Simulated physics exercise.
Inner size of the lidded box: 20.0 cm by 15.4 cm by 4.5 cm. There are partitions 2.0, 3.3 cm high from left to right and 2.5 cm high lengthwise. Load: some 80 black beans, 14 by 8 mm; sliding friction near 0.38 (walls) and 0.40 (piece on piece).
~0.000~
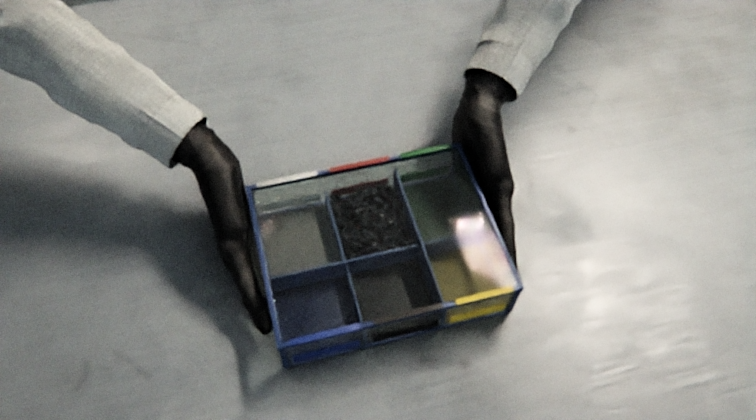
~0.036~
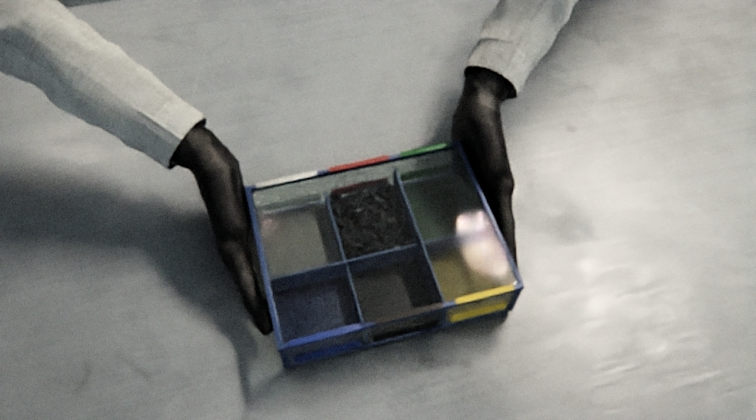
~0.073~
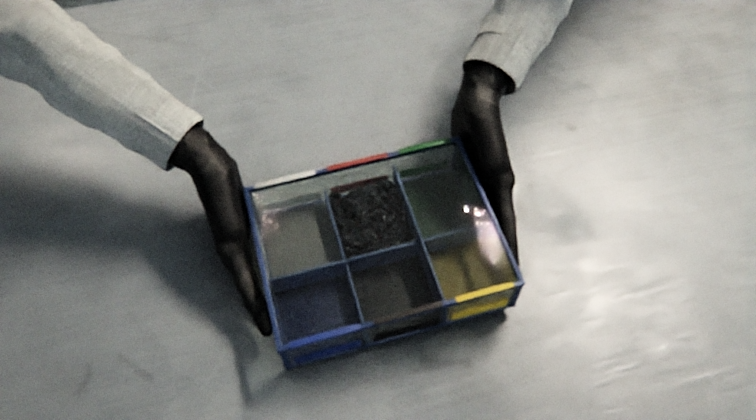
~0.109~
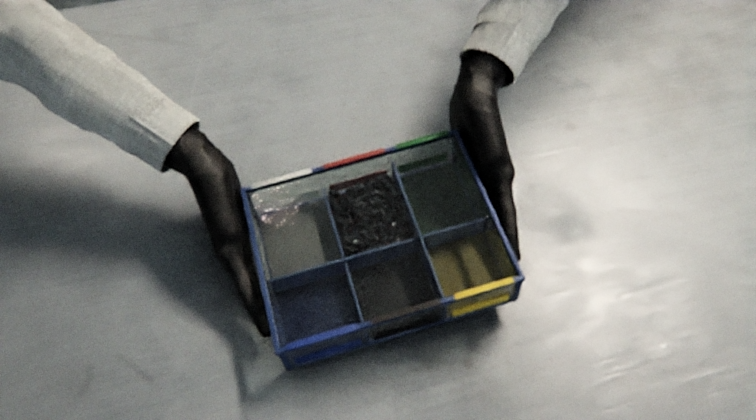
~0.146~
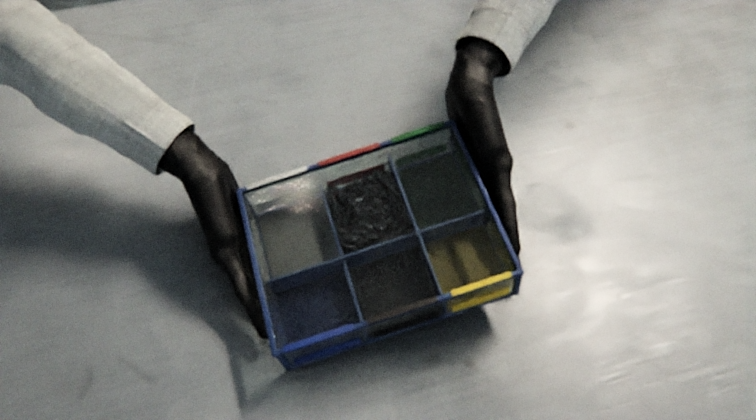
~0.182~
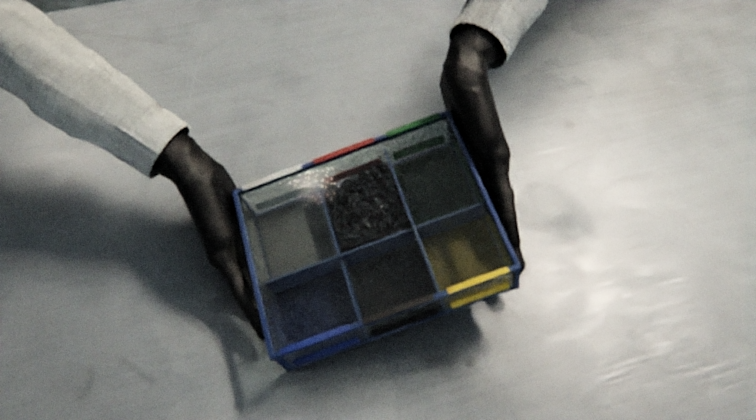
Two dark hands slowly tilt a divided box holding black pieces in one compartment.
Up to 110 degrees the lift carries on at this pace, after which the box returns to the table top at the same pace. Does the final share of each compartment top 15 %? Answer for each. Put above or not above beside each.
Red: Not above; blue: Above; green: Not above; yellow: Not above; white: Above; black: Not above.
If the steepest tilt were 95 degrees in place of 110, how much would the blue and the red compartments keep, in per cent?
Result - blue at 30 percent, red at 5 percent.
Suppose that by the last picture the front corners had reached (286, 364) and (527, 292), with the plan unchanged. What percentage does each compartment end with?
It comes out as red at 0 percent, blue at 60 percent, green at 0 percent, yellow at 0 percent, white at 0 percent and black at 35 percent.
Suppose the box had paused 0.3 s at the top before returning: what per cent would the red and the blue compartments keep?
Red 0, blue 40.
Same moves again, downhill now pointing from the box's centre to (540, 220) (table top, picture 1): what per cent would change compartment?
Roughly 30 percent of them.
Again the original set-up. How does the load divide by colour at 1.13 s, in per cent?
Red 20; blue 25; green 0; yellow 0; white 60; black 0.
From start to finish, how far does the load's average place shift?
Net shift: Approx. 9.0 cm.
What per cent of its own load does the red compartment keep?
Something like 0 in a hundred.
Then, at 1.13 s, tilt 110 degrees; red 20 %, blue 25 %, white 60 %.
After 1.76 s, tilt 50 degrees; blue 35 %, white 65 %.
Then, at 2.43 s, tilt 0 degrees; blue 35 %, white 65 %.
At rest (3.1 s), red 0 %, blue 35 %, green 0 %, yellow 0 %, white 65 %, black 0 %.
